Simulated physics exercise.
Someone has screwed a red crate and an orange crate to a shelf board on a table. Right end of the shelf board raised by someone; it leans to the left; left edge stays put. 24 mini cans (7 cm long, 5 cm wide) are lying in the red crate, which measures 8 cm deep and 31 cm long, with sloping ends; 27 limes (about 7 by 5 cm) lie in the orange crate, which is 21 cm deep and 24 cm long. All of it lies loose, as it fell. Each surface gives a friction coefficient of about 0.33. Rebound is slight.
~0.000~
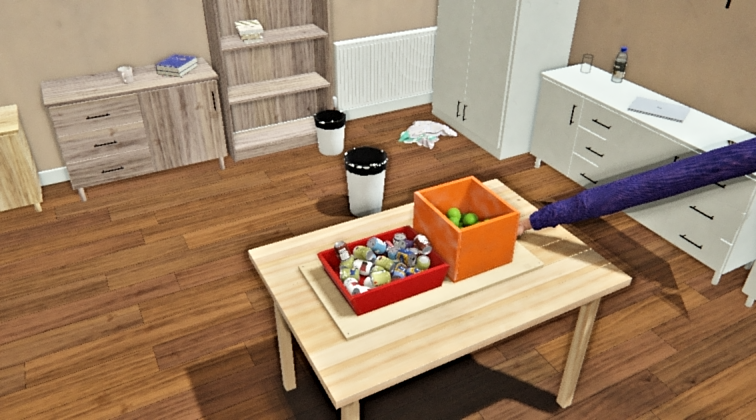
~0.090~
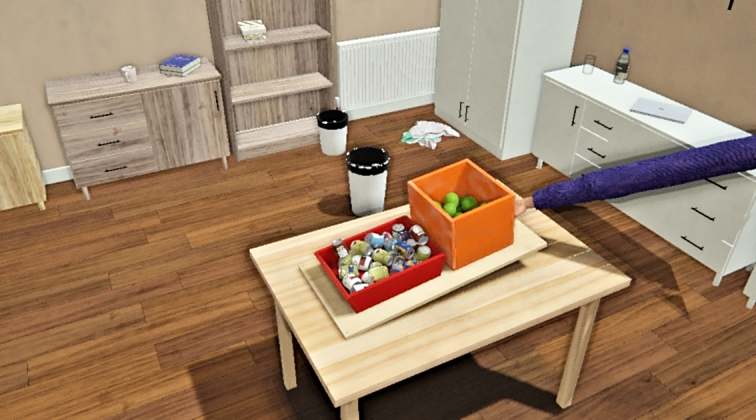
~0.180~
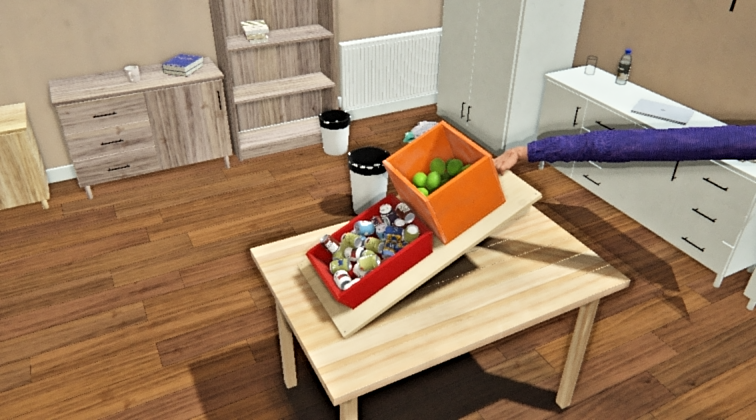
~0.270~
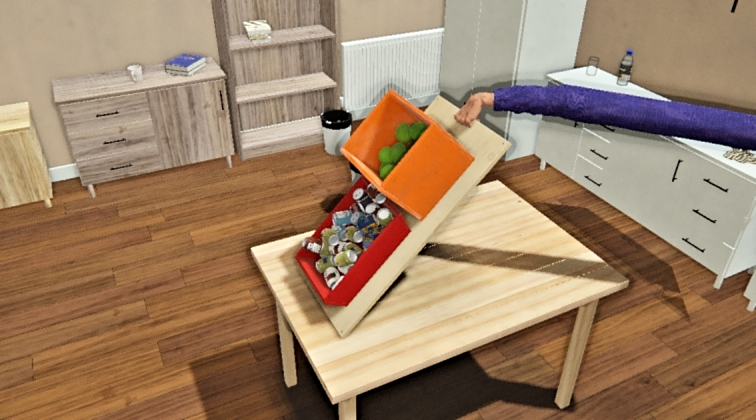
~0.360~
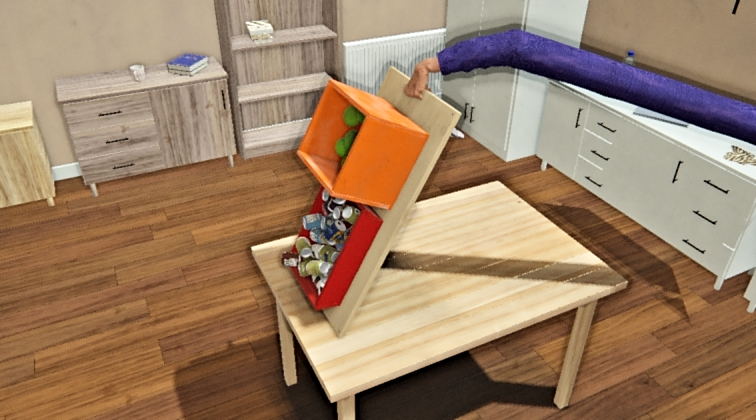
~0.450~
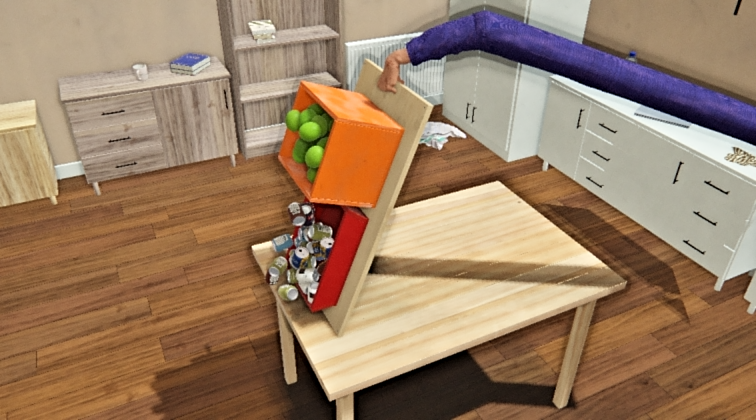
In a wood-floored room with cabinets, shelves and two bins, a light wooden table is seen from above, the camera drifting slightly. On it, a board carries a red crate of small cans at left and an orange crate of green balls at right. A purple-sleeved arm lifts the board's right end until it stands steeply, and the balls shift leftward while cans tumble out of the red crate.
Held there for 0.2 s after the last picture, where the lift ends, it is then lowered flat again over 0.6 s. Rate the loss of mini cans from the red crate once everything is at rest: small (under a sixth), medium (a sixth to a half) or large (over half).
Large.
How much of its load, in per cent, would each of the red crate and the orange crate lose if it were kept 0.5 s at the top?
Red crate 100%, orange crate 80%.
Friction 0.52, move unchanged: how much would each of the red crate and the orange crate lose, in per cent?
That would cost the red crate 90 and the orange crate 80 per cent of the load.
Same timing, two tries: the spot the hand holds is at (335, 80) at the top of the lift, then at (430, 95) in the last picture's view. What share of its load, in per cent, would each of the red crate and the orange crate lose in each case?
Red crate: 100 %, then 70 %; orange crate: 100 %, then 40 %.
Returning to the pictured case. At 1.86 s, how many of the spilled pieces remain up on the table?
Near 1, by my count.
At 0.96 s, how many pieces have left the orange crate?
Orange crate: About 25.
After 0.67 s, tilt 69°; red crate 3 in, 21 out and orange crate 7 in, 20 out.
After 0.96 s, tilt 33°; red crate 2 in, 22 out and orange crate 3 in, 24 out.
After 1.35 s, tilt 0°; red crate 2 in, 22 out and orange crate 3 in, 24 out.
When it is over (at 1.86 s), red crate 2 in, 22 out and orange crate 3 in, 24 out. Asked share, 22 of 24, 92 per cent.
